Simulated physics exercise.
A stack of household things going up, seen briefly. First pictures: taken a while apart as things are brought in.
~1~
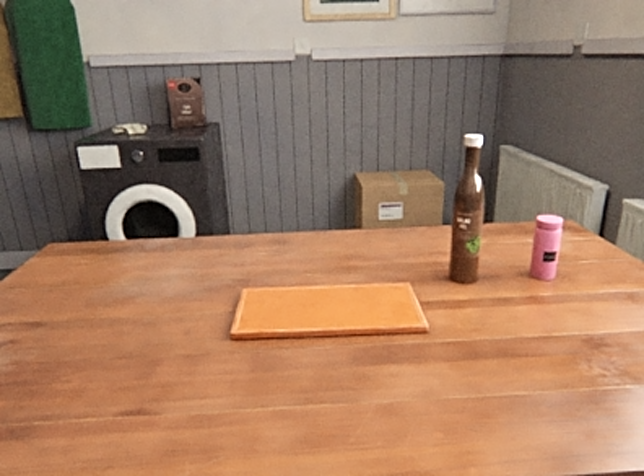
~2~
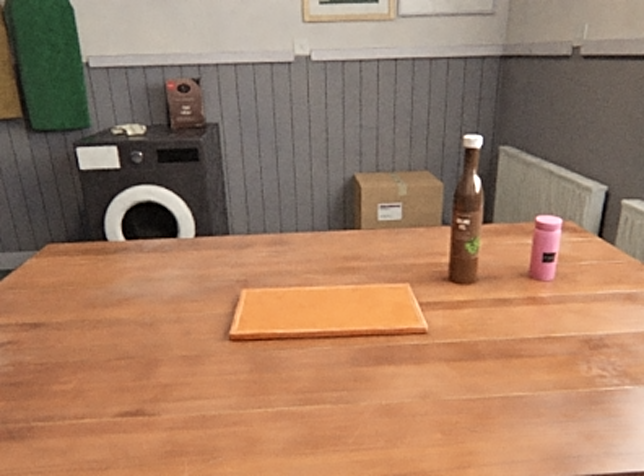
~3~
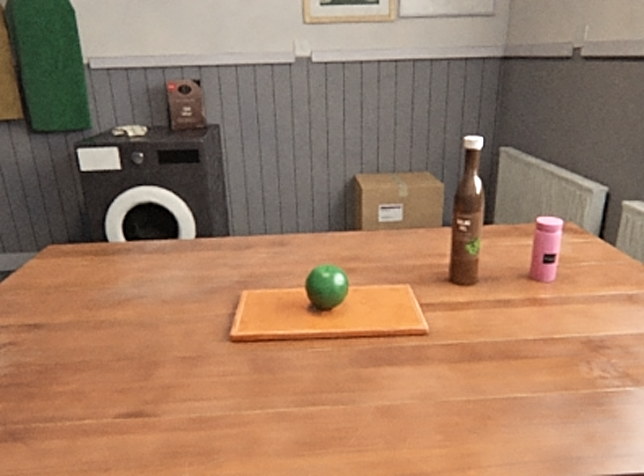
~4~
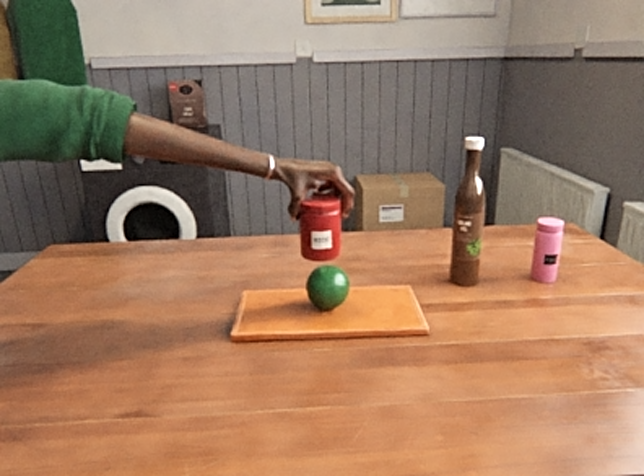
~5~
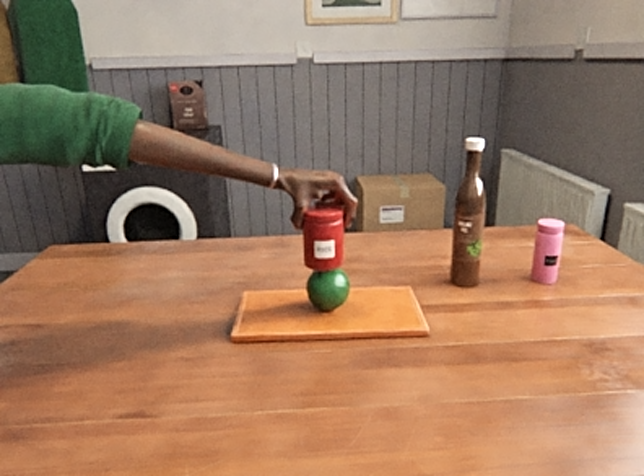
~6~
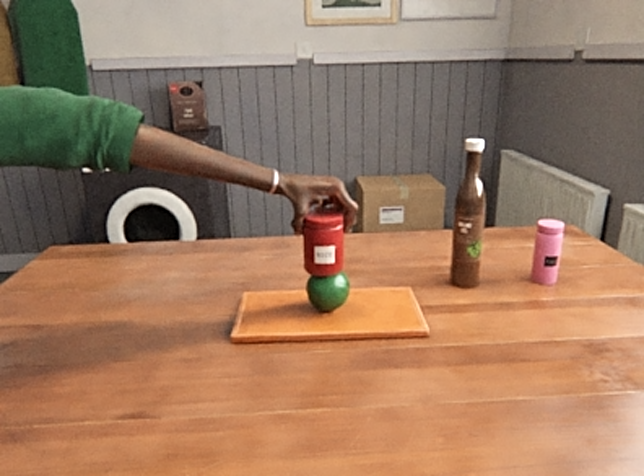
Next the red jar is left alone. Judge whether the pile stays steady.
Judgement: The pile does not stay steady.
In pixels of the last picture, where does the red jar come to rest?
At about (192, 305).
Then, 0.60 s past the last view, red jar now fallen.
Then, 0.80 s past the last view, things are still on the move.
Finally, fallen, red jar; the other 4 still in place. Final places as the last picture's camera would see them, red jar near (192, 305). The pile loses its balance.
